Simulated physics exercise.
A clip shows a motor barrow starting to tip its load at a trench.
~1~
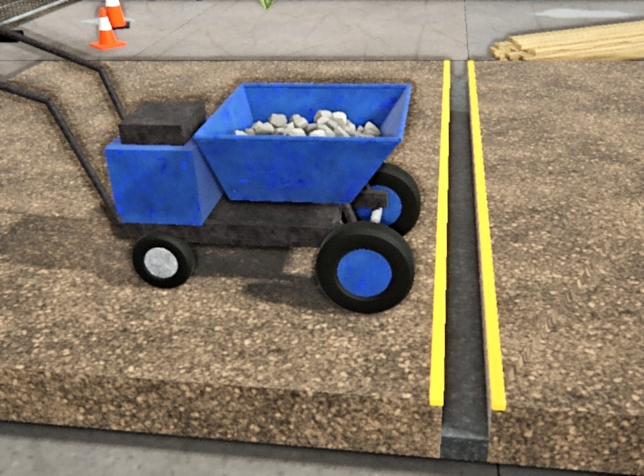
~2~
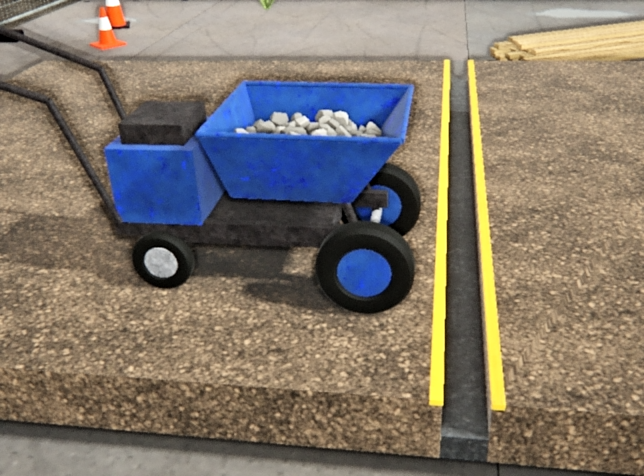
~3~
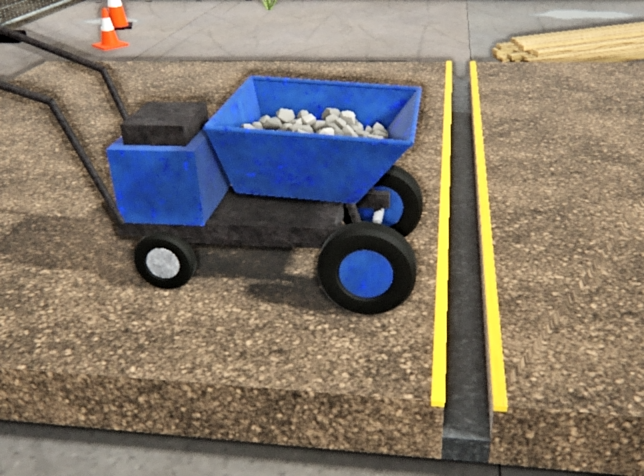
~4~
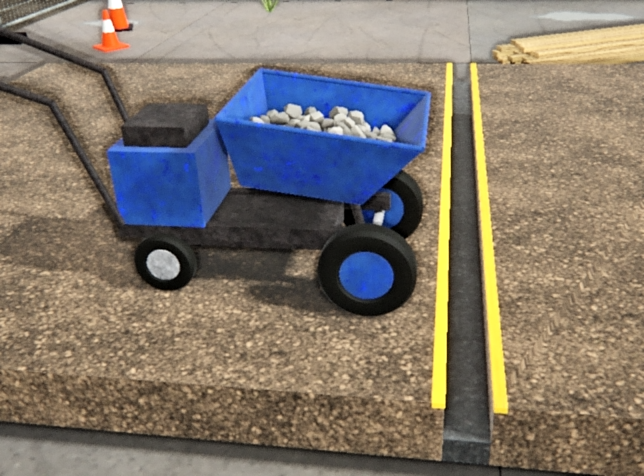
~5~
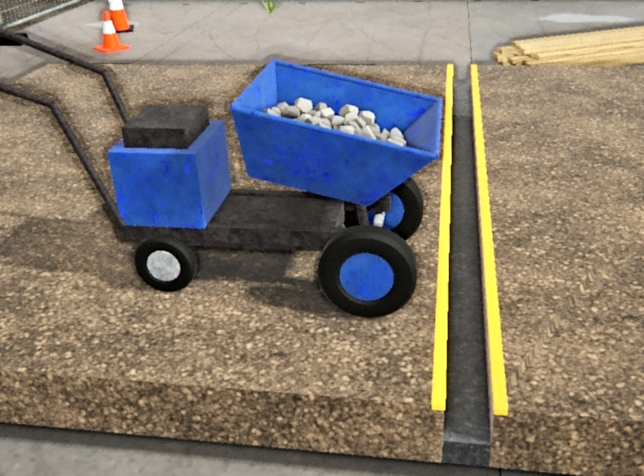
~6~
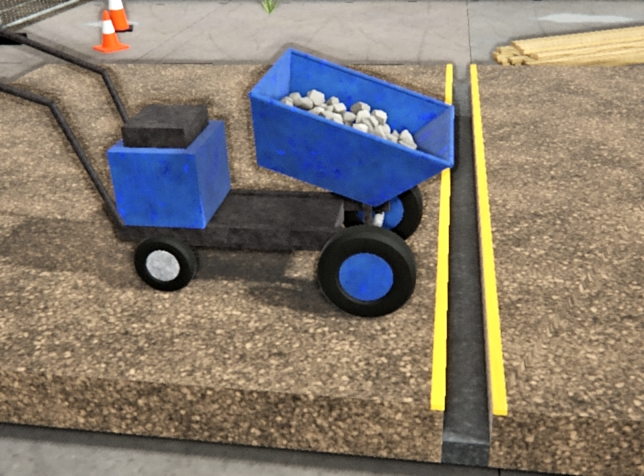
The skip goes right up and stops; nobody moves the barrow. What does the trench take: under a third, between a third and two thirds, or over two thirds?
Looks to me like the trench gets below a third of the load.
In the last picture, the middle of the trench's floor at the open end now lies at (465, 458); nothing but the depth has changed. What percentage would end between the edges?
The share comes to around 0 percent.
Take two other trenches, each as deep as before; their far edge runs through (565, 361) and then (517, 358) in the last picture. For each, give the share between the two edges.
70 % then 20 %, roughly.
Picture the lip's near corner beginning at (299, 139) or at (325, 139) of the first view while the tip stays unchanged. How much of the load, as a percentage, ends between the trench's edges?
70 and 70 percent, in that order.
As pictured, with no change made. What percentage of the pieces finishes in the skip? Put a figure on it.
Share in the skip: Around 5 %.
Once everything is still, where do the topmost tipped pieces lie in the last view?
Around (539, 265).
Soon, skip tipped steeply; all in the skip.
A while on, skip tipped right over; nearly all in the skip; a small part beyond it.
Towards the end, skip tipped right over; about a quarter in the skip; a stray few in or heaped over the trench; most beyond it.
Finally, skip tipped right over; a small part in the skip; a stray few in or heaped over the trench; nearly all beyond it.
